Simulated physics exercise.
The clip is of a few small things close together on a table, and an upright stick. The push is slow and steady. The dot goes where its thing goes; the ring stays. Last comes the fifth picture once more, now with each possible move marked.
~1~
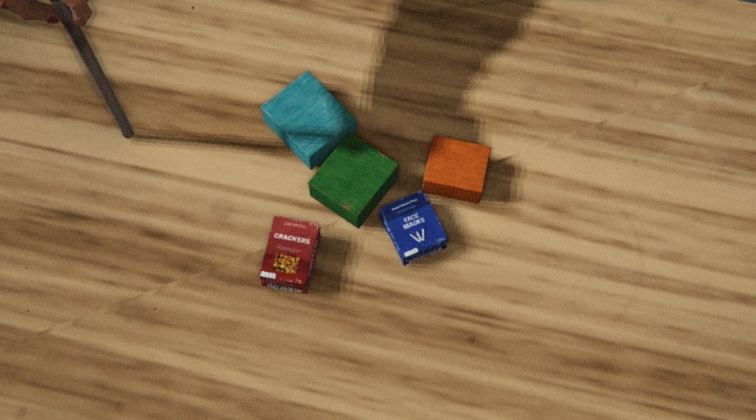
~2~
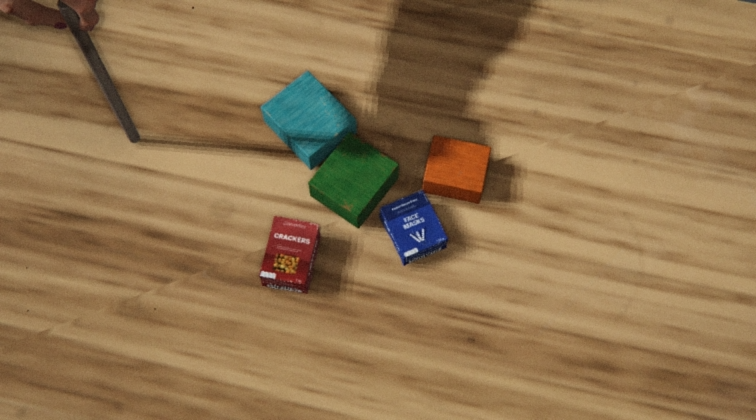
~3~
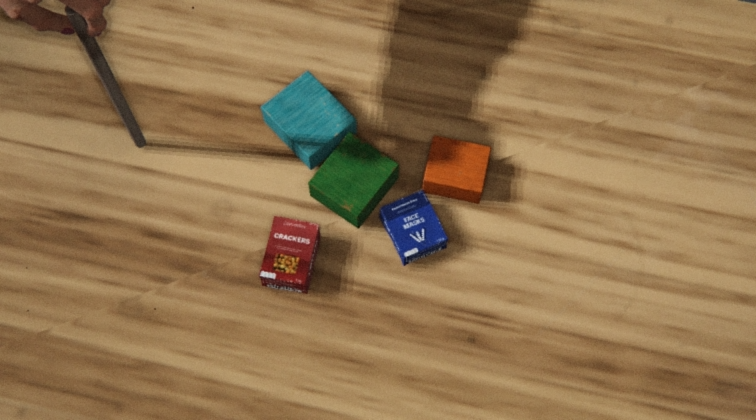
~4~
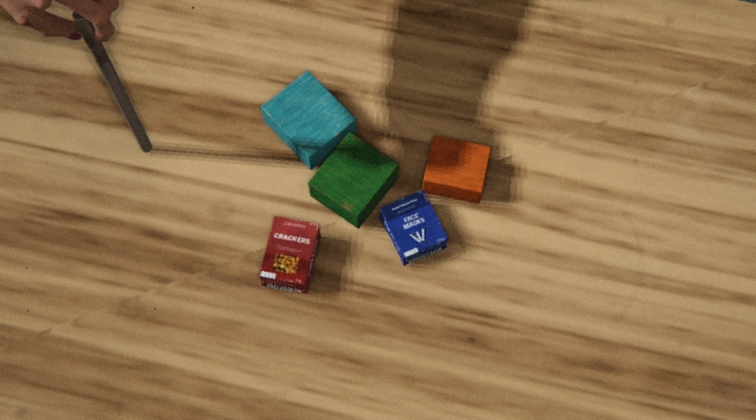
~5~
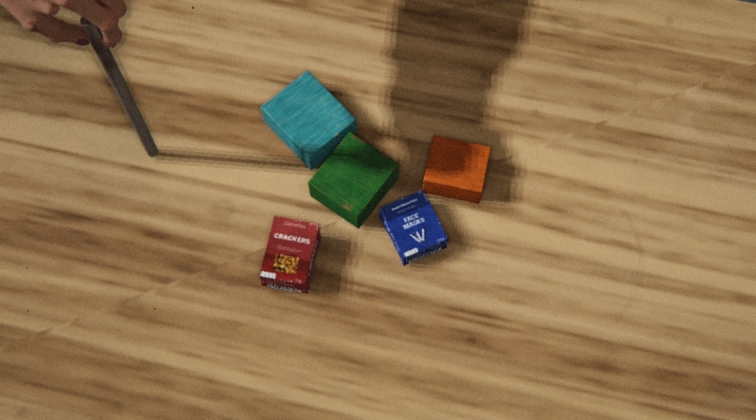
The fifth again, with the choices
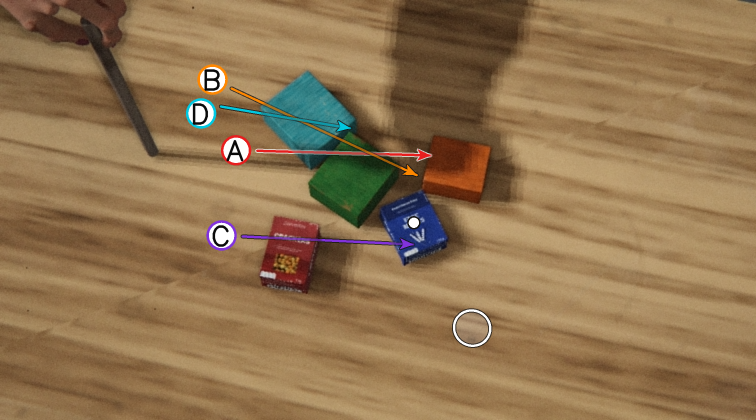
A hand slowly moves an upright stick rightward near still blocks and small boxes on a table.
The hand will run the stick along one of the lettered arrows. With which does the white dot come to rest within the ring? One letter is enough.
With B the dot lies in the ring.
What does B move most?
It is the turquoise block.
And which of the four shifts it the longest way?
That is B.
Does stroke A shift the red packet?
On that stroke, no.
On the marked copy, A from (257, 151) to (431, 155); B from (232, 88) to (417, 175); C from (243, 236) to (413, 244); D from (221, 107) to (350, 128); the ring at (472, 328); the white dot at (414, 223).
Following B. Soon after the start, foot of the stick (297, 120); blue box (419, 231); turquoise block (335, 132); green block (367, 190).
Later, foot of the stick (363, 151); blue box (461, 284); turquoise block (398, 172); green block (415, 238).
In the end, foot of the stick (417, 176); blue box (473, 332); turquoise block (438, 206); green block (438, 276); the dot on the blue box is in the ring.
As for the rest, A leaves the dotted thing at (416, 243); C leaves the dotted thing at (435, 221); D leaves the dotted thing at (440, 263).
